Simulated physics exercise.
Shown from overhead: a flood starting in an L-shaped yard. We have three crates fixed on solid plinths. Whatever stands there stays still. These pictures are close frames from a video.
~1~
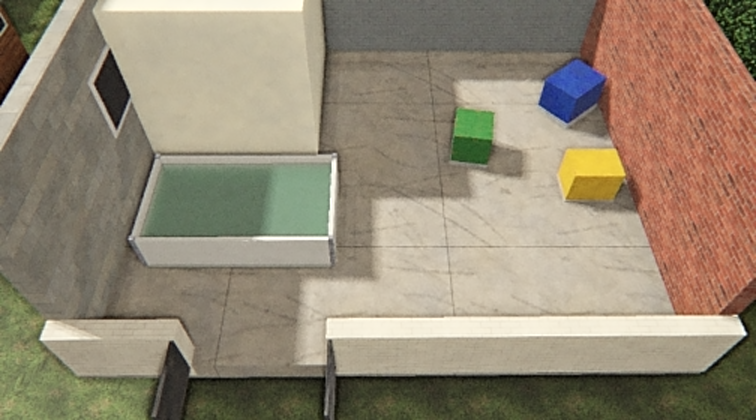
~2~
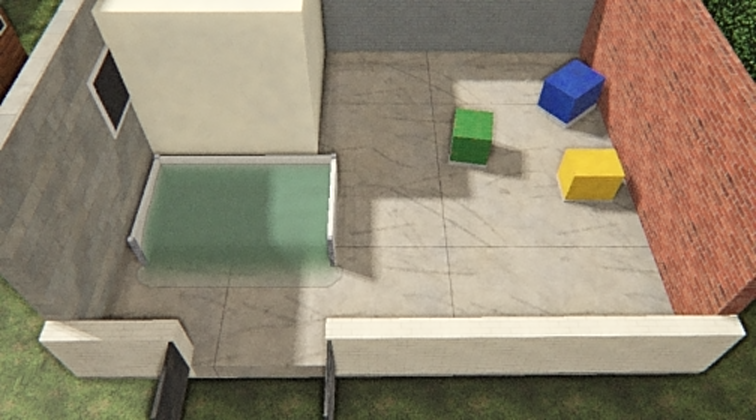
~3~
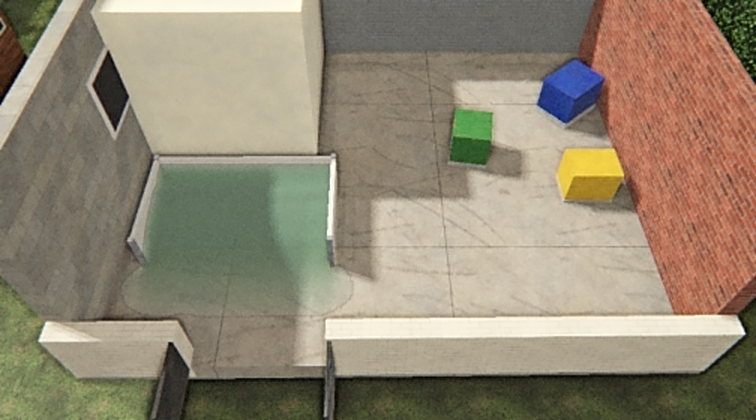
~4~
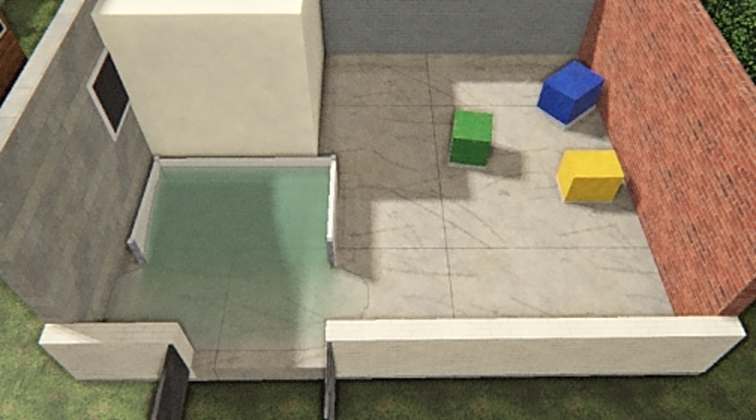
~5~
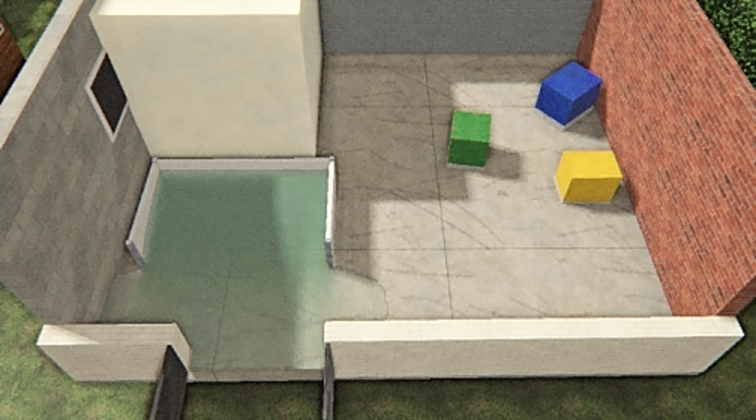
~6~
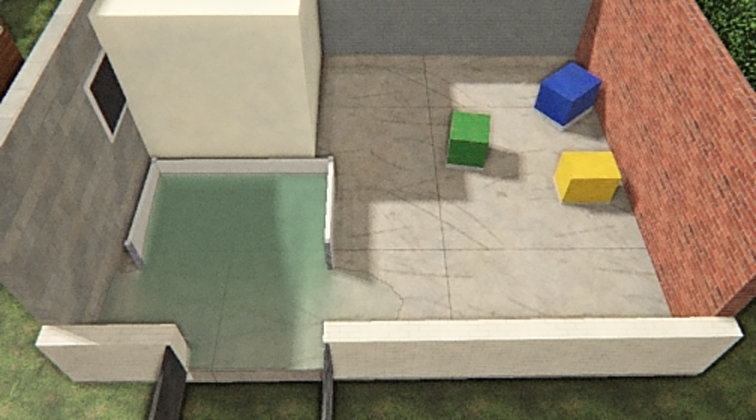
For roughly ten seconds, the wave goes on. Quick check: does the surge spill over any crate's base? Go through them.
My prediction: The green crate will be spared. The blue crate will be spared. The yellow crate will be hit by the water.
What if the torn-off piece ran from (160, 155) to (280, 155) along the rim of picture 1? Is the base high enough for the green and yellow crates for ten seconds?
Note: Green one is overtopped; yellow one is overtopped.
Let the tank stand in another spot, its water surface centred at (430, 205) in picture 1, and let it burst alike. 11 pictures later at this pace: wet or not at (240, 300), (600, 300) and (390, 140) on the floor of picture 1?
As listed: Awash, flooded, not flooded.
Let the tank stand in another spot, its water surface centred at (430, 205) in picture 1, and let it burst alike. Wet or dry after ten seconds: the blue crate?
Blue: Overtopped.
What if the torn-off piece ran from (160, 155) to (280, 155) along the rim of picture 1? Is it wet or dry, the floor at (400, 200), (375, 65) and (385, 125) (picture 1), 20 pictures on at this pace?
Point by point: Drenched, unwetted, drenched.
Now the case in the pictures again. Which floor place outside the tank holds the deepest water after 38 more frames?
Point to roughly (665, 347).
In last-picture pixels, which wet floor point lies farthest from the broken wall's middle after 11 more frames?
I'd say at around (595, 347).
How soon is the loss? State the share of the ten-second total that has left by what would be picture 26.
Around 75 % of the total, roughly.
A moment on, water covers 15 % of the floor; the green crate not reached, the blue crate not reached, the yellow crate not reached.
Next, water covers 25 % of the floor; the green crate not reached, the blue crate not reached, the yellow crate not reached.
Then, water covers 35 % of the floor; the green crate not reached, the blue crate not reached, the yellow crate not reached.
Later, water covers 50 % of the floor; the green crate water round its plinth, the blue crate not reached, the yellow crate water round its plinth.
In the end, water covers 50 % of the floor; the green crate stayed above the water, the blue crate stayed above the water, the yellow crate was topped.
